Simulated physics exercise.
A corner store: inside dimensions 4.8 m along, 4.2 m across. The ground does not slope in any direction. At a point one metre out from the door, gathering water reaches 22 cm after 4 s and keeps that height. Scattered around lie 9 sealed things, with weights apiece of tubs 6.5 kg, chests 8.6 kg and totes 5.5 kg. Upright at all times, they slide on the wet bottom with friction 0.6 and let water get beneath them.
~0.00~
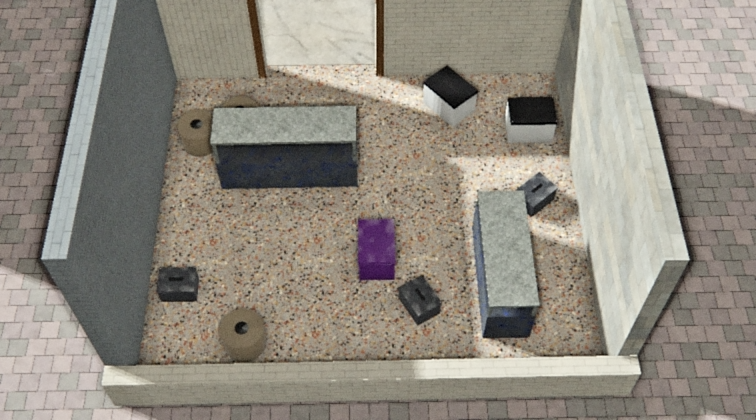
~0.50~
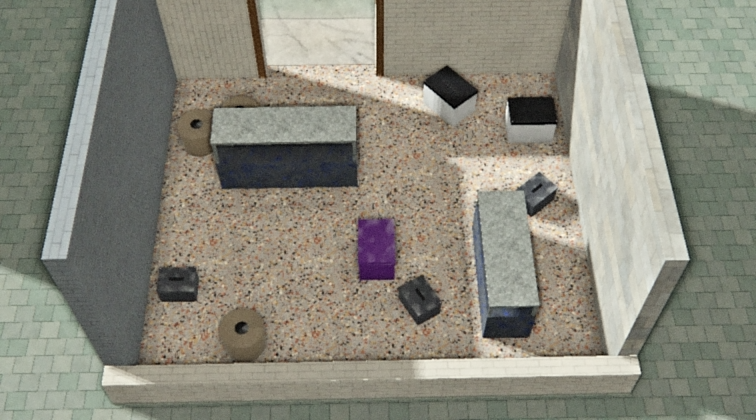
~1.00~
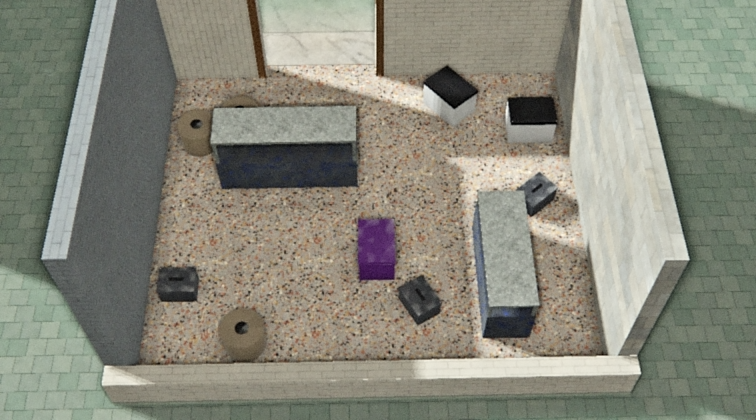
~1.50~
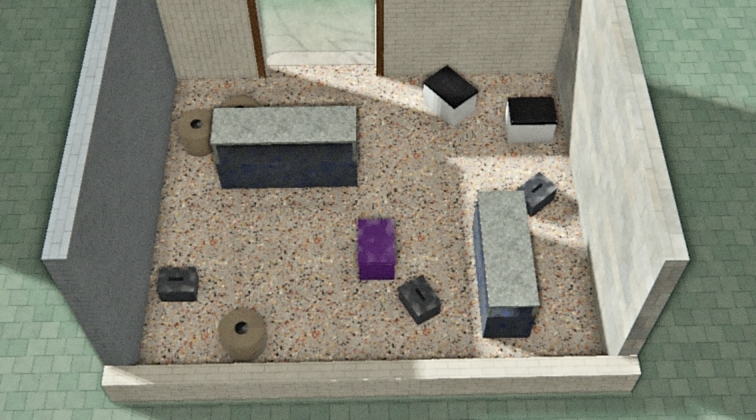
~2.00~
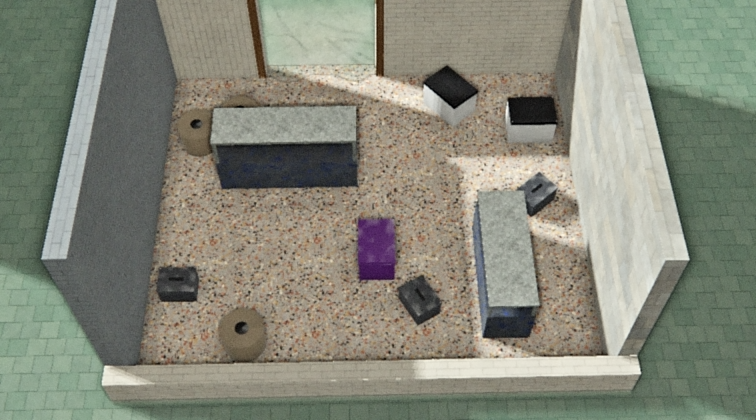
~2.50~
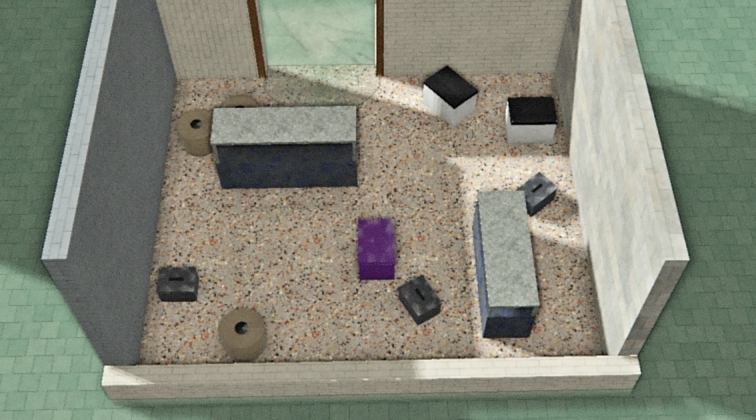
In the video, a purple chest sits among counters, dark boxes and round objects in a walled room seen from above. The paving outside turns from pinkish grey to green, the doorway gradually greens, and the objects stay still.
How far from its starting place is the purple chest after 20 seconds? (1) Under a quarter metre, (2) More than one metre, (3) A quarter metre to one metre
Answer: 3.
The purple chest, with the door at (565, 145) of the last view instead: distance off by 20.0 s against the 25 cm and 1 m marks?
With that change, the purple chest is swept well off.
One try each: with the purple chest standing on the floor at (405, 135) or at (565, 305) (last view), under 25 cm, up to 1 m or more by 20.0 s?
Goes far off, then goes a bit.
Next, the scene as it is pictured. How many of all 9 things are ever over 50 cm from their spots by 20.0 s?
It adds up to 9.
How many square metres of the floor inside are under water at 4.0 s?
My estimate is roughly 3.5 m2.
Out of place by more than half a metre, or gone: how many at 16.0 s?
Tally: 8.
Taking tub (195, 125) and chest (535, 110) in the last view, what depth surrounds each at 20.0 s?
About 18 and 19 cm.
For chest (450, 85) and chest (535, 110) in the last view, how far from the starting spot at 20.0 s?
Respectively 80 and 80 cm.
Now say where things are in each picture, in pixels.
The purple chest at (376, 240) rests on the ground; water covers 0.0 m2; 0 of 9 have shifted, in the first picture.
The purple chest at (376, 240) rests on the ground; water covers 0.0 m2; 0 of 9 have shifted, in the second picture.
The purple chest at (376, 240) rests on the ground; 0.0 m2 under water; 0 of 9 have shifted, in the third picture.
The purple chest at (376, 240) rests on the ground; 0.0 m2 under water; 0 of 9 have shifted, in the fourth picture.
The purple chest at (376, 240) rests on the ground; 0.0 m2 under water; 0 of 9 have shifted, in the fifth picture.
The purple chest at (376, 240), on the bottom; water covers 0.7 m2; 0 of 9 have shifted, in the sixth picture.
After 4.0 s the purple chest is near (376, 240), 0.0 m from its start, aground; 0 afloat.
After 9.0 s the purple chest is near (376, 240), 0.0 m from its start, aground; 7 afloat.
After 16.0 s the purple chest is near (448, 244), 0.8 m from its start, afloat; 9 afloat.
After 20.0 s the purple chest is near (345, 216), 0.4 m from its start, afloat; 9 afloat.
